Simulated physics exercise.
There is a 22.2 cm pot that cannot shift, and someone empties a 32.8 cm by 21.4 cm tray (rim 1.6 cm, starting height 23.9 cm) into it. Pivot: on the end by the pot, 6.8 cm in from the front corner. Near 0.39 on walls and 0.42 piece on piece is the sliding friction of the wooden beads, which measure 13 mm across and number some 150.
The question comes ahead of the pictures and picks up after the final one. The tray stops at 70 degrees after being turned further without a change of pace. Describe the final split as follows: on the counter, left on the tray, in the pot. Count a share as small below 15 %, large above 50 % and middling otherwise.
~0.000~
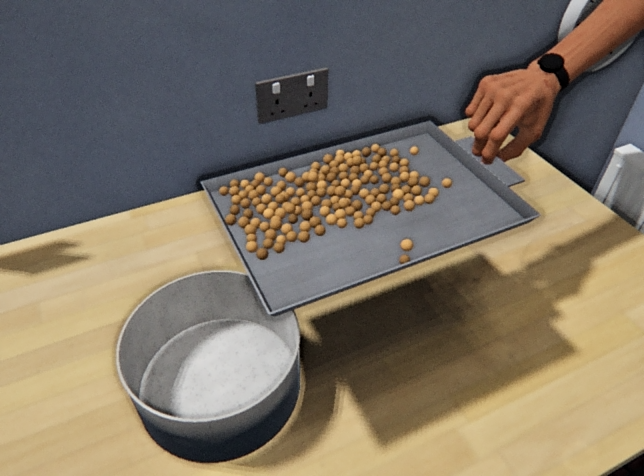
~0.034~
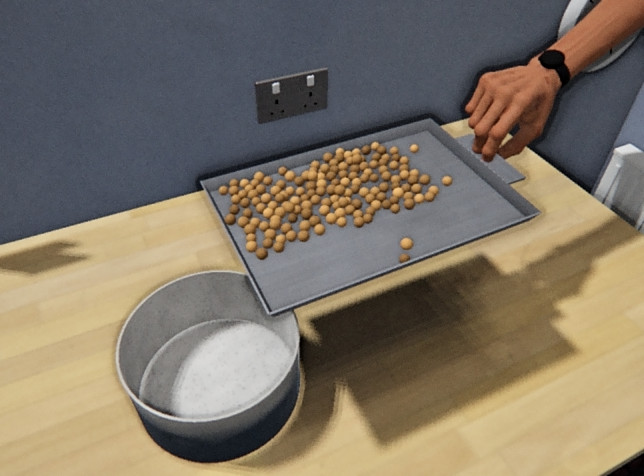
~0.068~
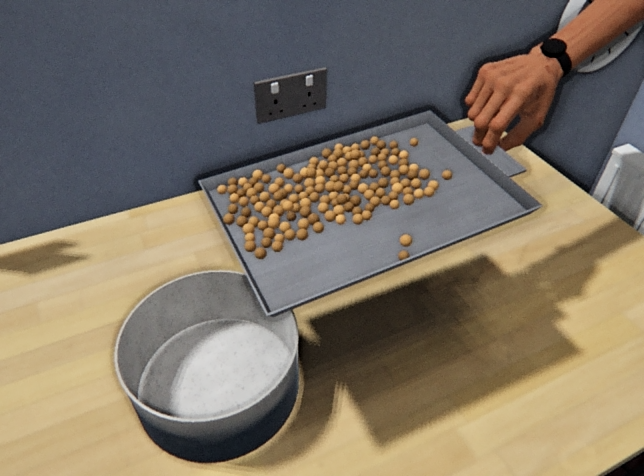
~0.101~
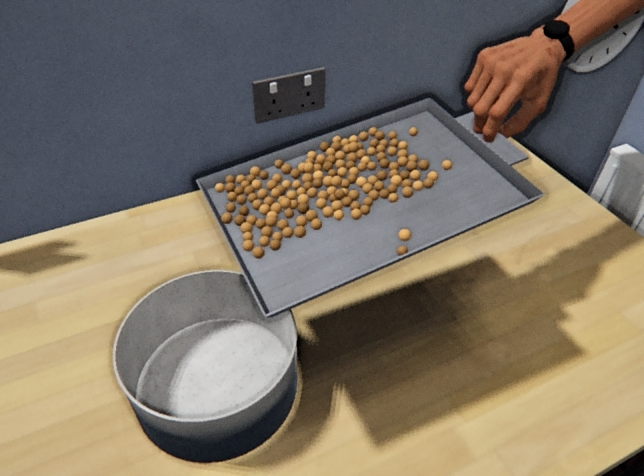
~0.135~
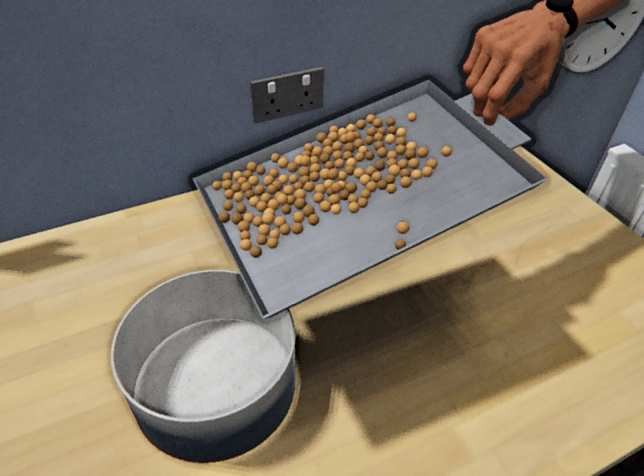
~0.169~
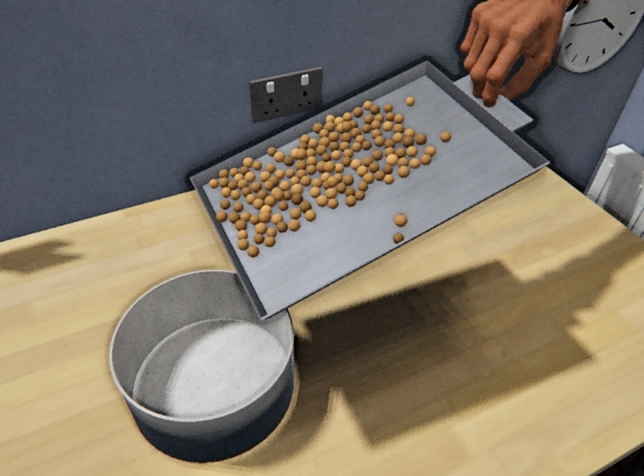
Counter: Middling. Left on the tray: Small. Pot: Large.
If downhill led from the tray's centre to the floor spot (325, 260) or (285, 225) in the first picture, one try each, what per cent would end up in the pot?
30 and 70 %.
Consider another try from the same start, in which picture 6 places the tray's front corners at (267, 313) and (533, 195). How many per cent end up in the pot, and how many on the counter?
Pot: 20, counter: 80.
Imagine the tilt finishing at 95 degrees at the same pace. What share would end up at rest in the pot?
75 percent.
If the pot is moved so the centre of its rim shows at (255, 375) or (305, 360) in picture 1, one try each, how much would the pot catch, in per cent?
60 and 20 %.
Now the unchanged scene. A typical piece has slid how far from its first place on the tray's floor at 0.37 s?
I'd say close to 3 centimetres.
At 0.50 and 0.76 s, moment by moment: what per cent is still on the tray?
Estimates: 100; 10.
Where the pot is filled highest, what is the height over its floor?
Height: Approx. 2.5 cm.
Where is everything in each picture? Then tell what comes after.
In the first picture, tray tilt 0 degrees, front corners at (273, 306) and (532, 213); middle of the pieces at (332, 191); pot at (210, 337).
In the second picture, tray tilt 1 degrees, front corners at (273, 306) and (533, 210); middle of the pieces at (332, 190).
In the third picture, tray tilt 3 degrees, front corners at (271, 307) and (534, 204); middle of the pieces at (331, 187).
In the fourth picture, tray tilt 6 degrees, front corners at (269, 308) and (535, 193), lowest corner left front; middle of the pieces at (329, 182).
In the fifth picture, tray tilt 11 degrees, front corners at (267, 309) and (537, 177), lowest corner left front; middle of the pieces at (326, 174).
In the sixth picture, tray tilt 15 degrees, front corners at (265, 310) and (539, 161), lowest corner left front; middle of the pieces at (322, 167); pot at (204, 336). The tray's pace is about 140 degrees a second.
Then, at 0.37 s, tilt 44 degrees; the tray holds 100 %, the pot 0 %.
After 0.50 s, tilt 62 degrees; the tray holds 100 %, the pot 0 %.
Then, at 0.76 s, tilt 70 degrees; the tray holds 10 %, the pot 50 %.
In the end, at 2.0 s, counter 25 %, tray 0 %, pot 75 %.
